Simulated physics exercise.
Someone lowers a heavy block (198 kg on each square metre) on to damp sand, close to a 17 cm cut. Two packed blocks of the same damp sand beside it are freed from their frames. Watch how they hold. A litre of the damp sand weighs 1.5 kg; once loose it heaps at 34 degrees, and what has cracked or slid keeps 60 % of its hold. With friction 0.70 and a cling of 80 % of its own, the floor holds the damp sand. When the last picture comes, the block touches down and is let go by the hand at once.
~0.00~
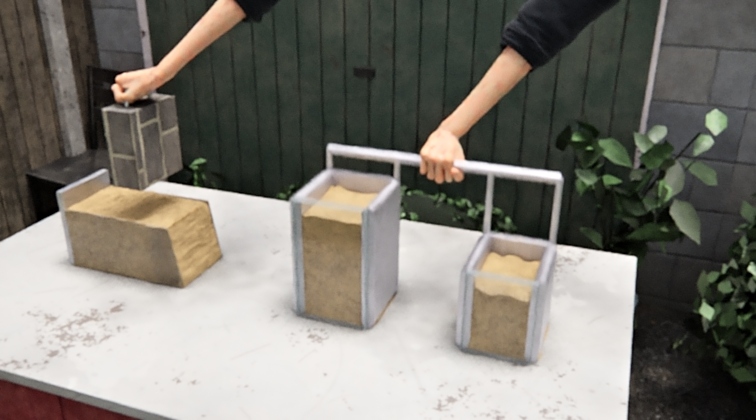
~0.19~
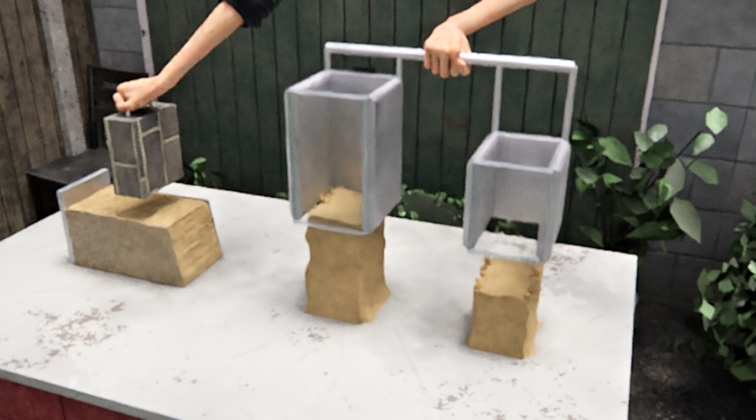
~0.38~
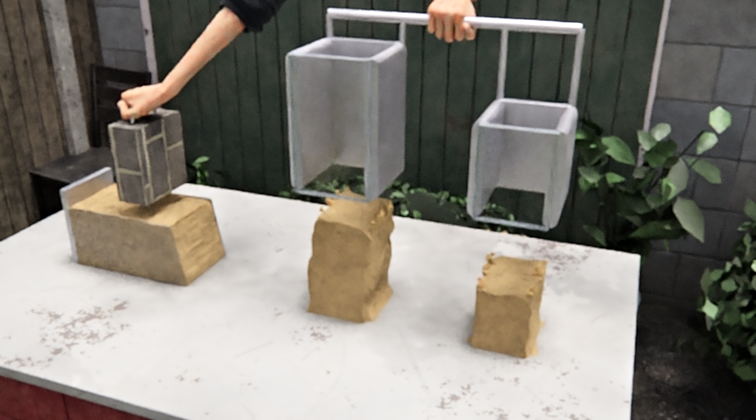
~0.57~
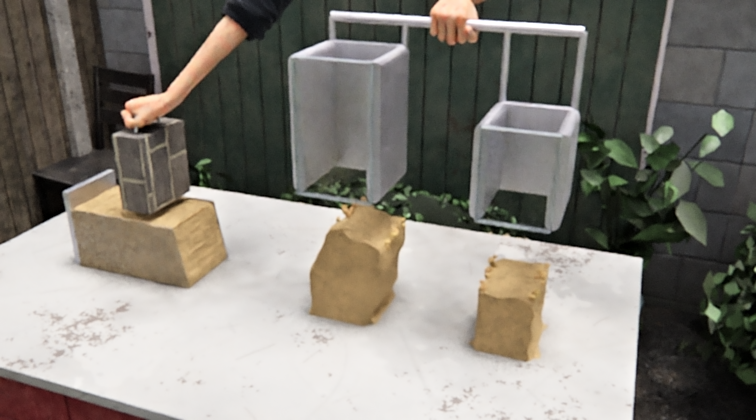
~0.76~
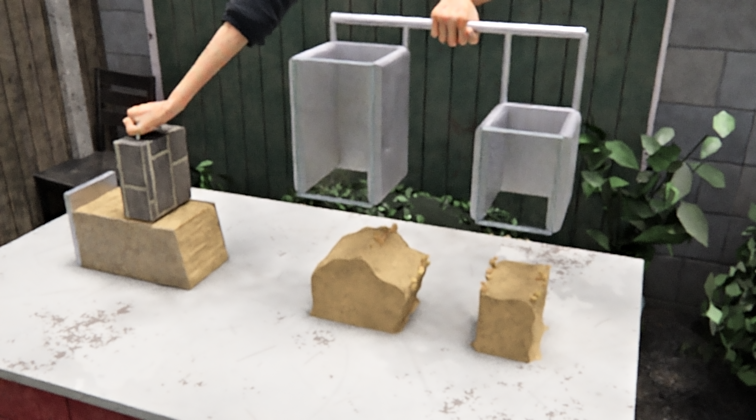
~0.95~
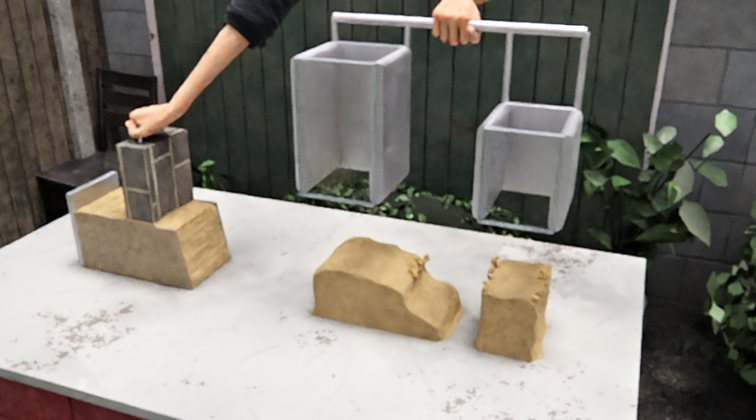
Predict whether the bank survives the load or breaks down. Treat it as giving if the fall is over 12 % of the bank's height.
It stays firm.
After 1.10 s, the block is down by 1 % of the bank's height and stands upright.
After 1.27 s, the block is down by 1 % of the bank's height and stands upright.
After 1.44 s, the block is down by 1 % of the bank's height and stands upright.
After 1.62 s, the block is down by 1 % of the bank's height and stands upright.
After 2.14 s, at the end, the block is down by 1 % of the bank's height and stands upright.
